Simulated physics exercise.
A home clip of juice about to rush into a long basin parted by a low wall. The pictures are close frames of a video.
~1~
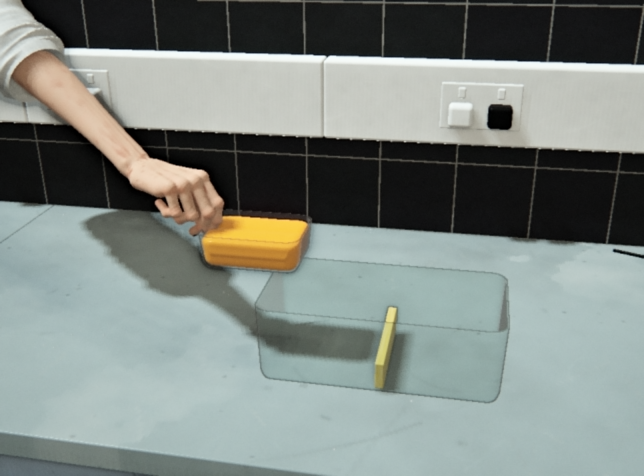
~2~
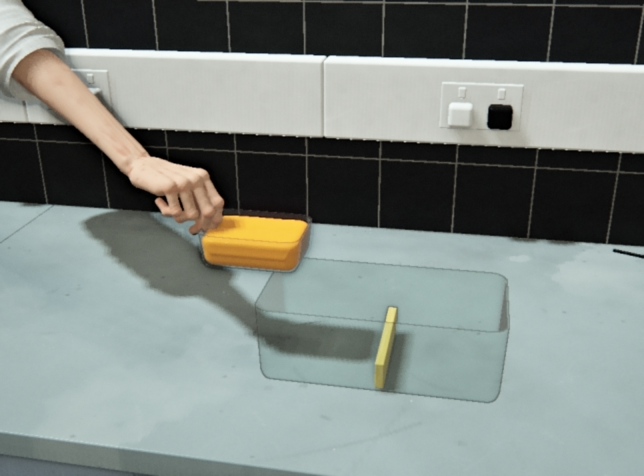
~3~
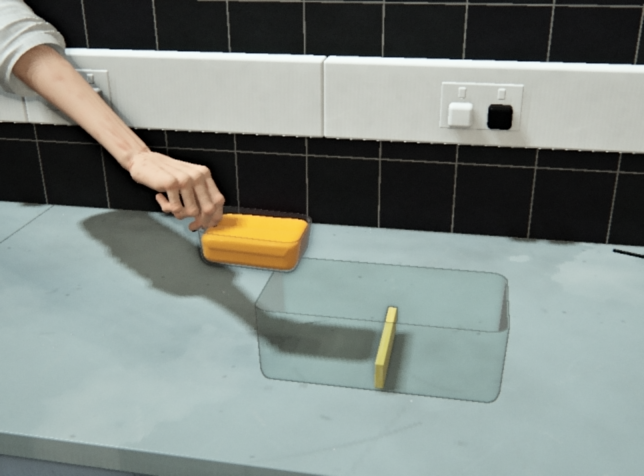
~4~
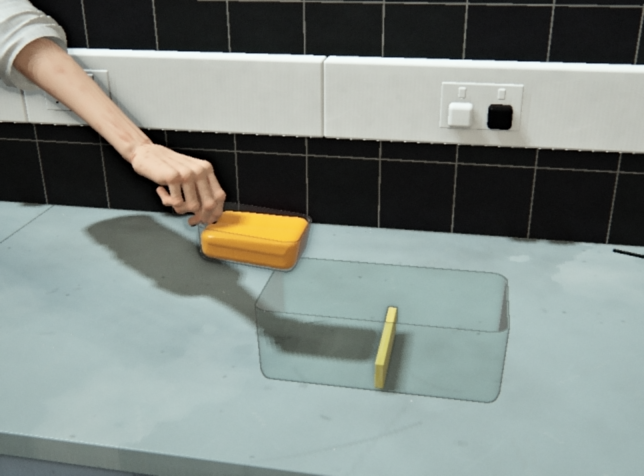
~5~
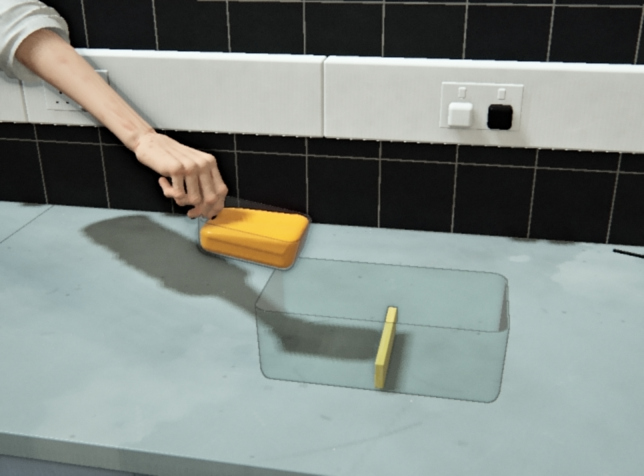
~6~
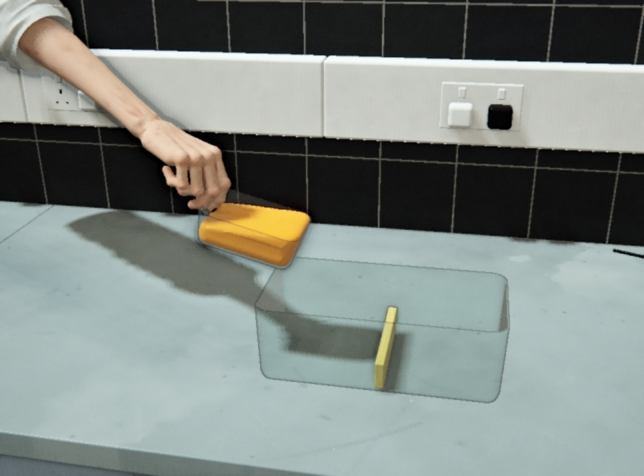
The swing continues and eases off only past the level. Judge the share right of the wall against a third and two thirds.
In the end not even a third is right of the wall.
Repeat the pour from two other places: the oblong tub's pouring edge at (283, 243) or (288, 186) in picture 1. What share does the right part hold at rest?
First some 5, then 15 per cent.
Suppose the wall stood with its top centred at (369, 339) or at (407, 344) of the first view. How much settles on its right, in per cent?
Roughly 65 per cent, and 15 per cent.
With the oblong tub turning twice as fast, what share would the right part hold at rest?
It comes to 45 per cent or so.
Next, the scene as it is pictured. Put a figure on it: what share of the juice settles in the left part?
Some 85 per cent.
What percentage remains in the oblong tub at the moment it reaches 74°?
About 20 per cent.
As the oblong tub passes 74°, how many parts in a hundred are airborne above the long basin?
It comes to 40 per cent or so.
A moment on, the oblong tub is tipped part way and 18 per cent is still to pour, 40 is left of the wall and 0 right of it.
Next, the oblong tub is tipped right over and 1 per cent is still to pour, 80 is left of the wall and 14 right of it.
Then the oblong tub is tipped right over and 0 per cent is still to pour, 84 is left of the wall and 16 right of it.
Later the oblong tub is tipped right over and 0 per cent is still to pour, 83 is left of the wall and 16 right of it.
In the end 83 per cent lies left of the wall, 16 right of it and 1 outside.
